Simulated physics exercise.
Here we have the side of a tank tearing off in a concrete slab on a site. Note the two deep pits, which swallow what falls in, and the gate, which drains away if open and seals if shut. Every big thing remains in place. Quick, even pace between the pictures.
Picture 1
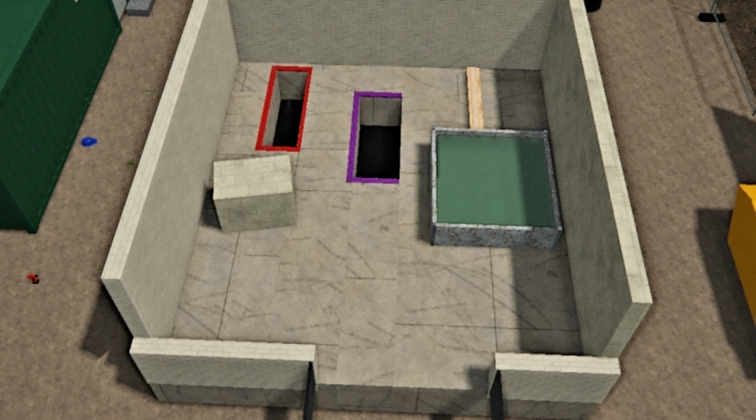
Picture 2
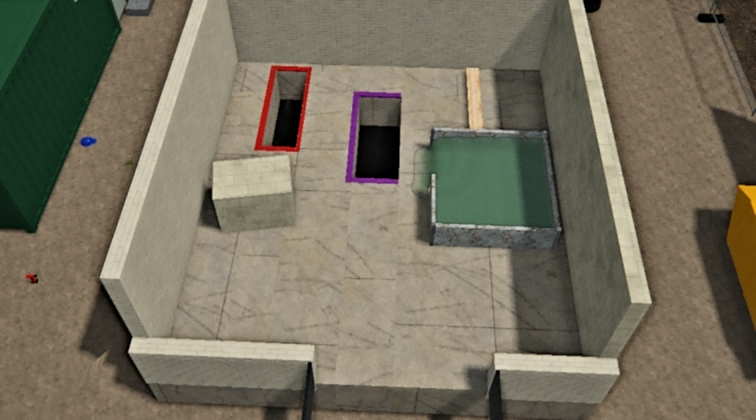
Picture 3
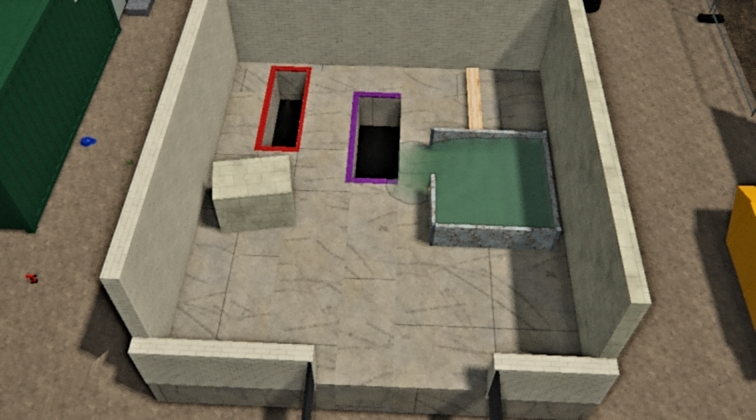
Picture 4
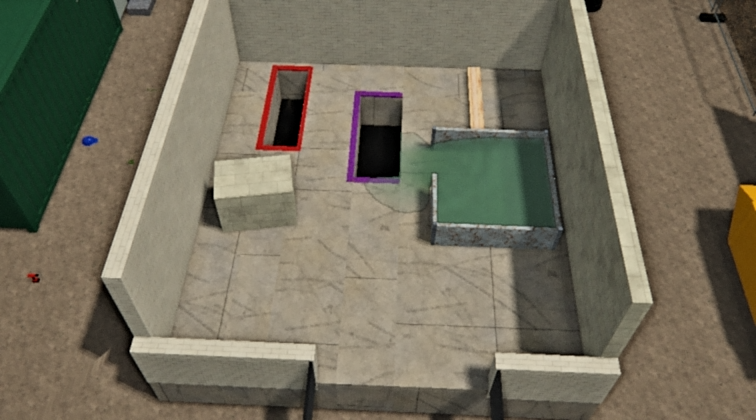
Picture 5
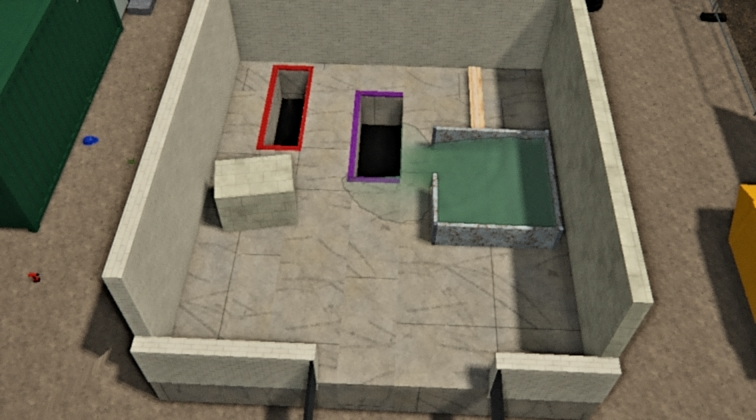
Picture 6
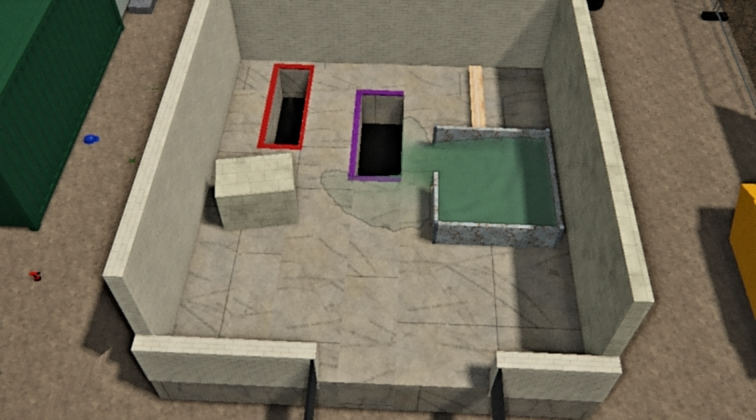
In a walled concrete yard with two rimmed pits and a pale block, a gap opens in the left side of a tank of green water, and the water pours out leftward, spreading thinly across the floor beside the purple-edged pit.
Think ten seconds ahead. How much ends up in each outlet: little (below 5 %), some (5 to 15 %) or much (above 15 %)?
Outlet by outlet: Gate - little, purple pit - much, red pit - little.
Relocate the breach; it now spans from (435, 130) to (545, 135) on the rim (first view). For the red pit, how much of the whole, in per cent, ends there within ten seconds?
Red: 25 %.
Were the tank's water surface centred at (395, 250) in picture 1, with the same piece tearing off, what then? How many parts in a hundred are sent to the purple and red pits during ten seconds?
Result in per cent: Purple pit 8, red pit 20.
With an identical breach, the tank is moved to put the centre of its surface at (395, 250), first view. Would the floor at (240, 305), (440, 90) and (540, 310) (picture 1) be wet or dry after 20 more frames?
Taking them as they were asked, they come out soaked, bone dry, bone dry.
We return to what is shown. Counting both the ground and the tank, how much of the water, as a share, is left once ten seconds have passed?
That works out to about 30 percent.
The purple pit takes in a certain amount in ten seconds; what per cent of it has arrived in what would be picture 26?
My estimate is close to 60 per cent.
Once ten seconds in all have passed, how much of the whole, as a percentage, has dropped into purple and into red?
The first comes to roughly 70 percent, the second to roughly 2 percent.
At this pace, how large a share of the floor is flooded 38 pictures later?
Near 20 in a hundred.
A moment on, water covers 10 % of the floor; the gate 0 %, the purple pit 15 %, the red pit 0 %.
Next, water covers 10 % of the floor; the gate 0 %, the purple pit 28 %, the red pit 0 %.
Then, water covers 15 % of the floor; the gate 0 %, the purple pit 41 %, the red pit 0 %.
Later, water covers 20 % of the floor; the gate 0 %, the purple pit 57 %, the red pit 1 %.
In the end, water covers 20 % of the floor; the gate 0 %, the purple pit 69 %, the red pit 1 %.
